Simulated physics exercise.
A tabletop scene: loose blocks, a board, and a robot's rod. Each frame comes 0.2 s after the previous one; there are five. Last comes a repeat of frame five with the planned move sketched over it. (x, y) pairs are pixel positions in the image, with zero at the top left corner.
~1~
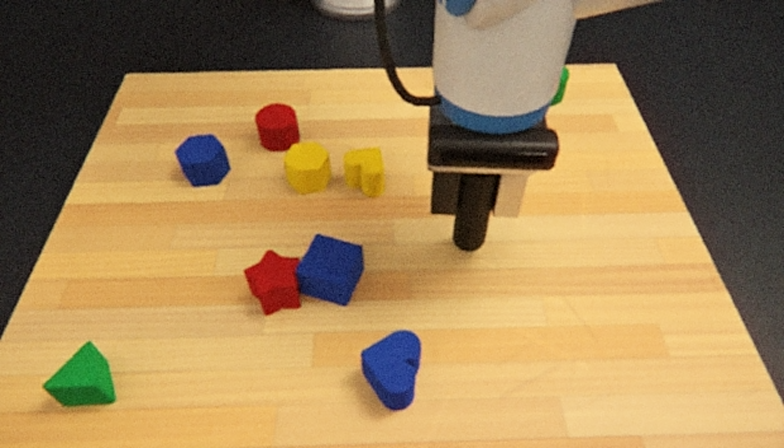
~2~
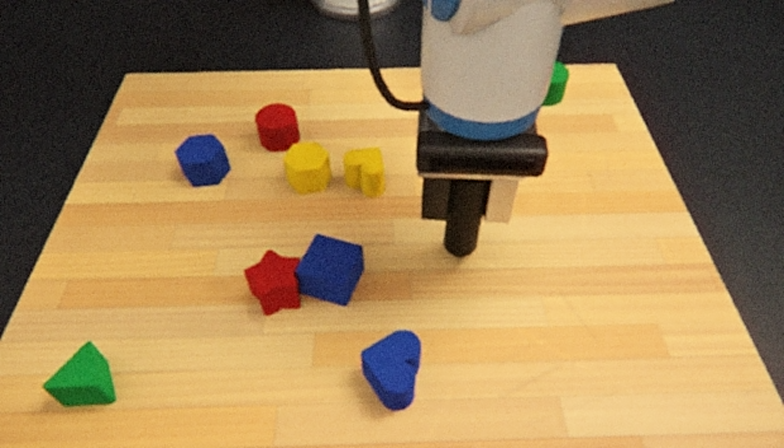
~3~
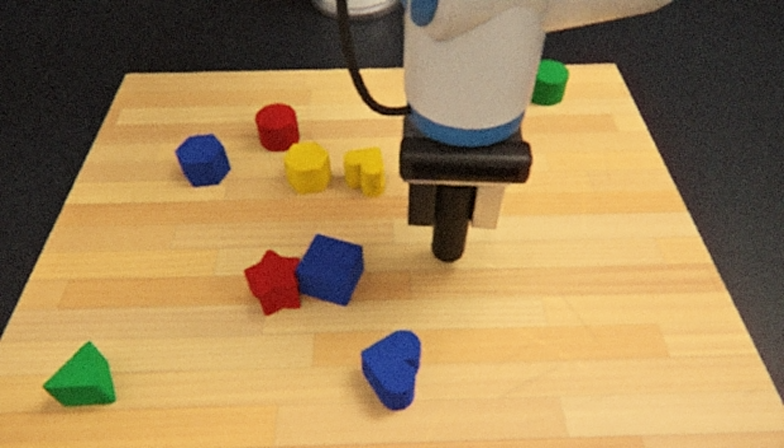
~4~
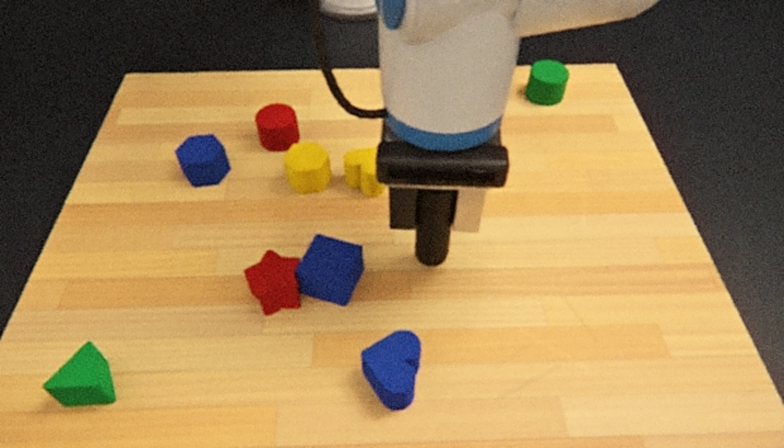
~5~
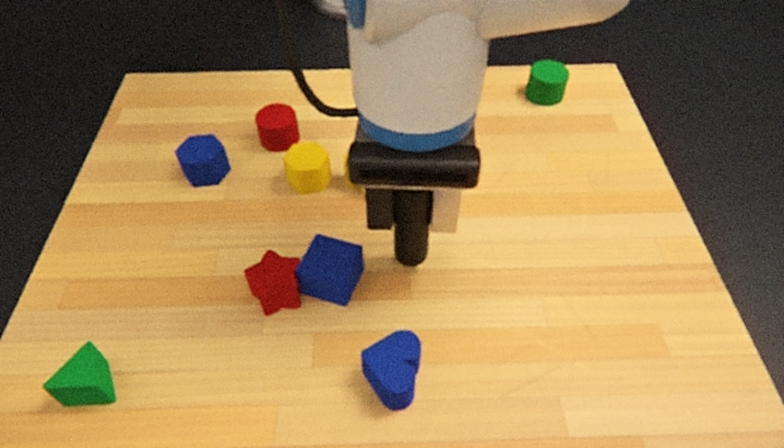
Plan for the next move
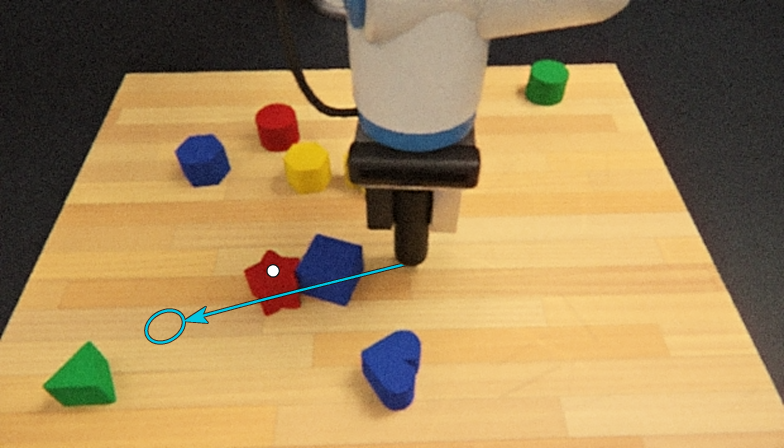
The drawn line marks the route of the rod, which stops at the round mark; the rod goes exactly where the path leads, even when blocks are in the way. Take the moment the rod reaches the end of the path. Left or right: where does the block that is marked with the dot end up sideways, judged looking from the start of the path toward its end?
Slides left.
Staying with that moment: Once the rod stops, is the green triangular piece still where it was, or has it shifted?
It travels a centimetre or more.
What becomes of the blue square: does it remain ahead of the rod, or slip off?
The rod will still be pushing it.
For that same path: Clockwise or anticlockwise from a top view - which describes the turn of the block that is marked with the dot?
From above, it looks like the block that is marked with the dot goes counterclockwise.
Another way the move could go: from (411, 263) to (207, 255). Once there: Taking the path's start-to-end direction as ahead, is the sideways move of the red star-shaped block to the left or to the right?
The answer is left.
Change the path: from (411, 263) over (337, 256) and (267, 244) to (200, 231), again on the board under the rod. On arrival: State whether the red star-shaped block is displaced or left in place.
It is moved from its place.
Path on the board, in a line from (411, 263) to (165, 326); the dot is on the red star-shaped block.
What follows on the original path. One third of the way, rod (331, 274); red star-shaped block (228, 285); blue square (282, 271), turned 15° anticlockwise.
Two thirds of the way, rod (248, 295); red star-shaped block (139, 318), turned 15° anticlockwise; blue square (196, 297), turned 25° anticlockwise.
At the end, rod (161, 319); green triangular piece (24, 407), turned 70° anticlockwise; red star-shaped block (43, 357), turned 25° anticlockwise; blue square (102, 326), turned 40° anticlockwise.
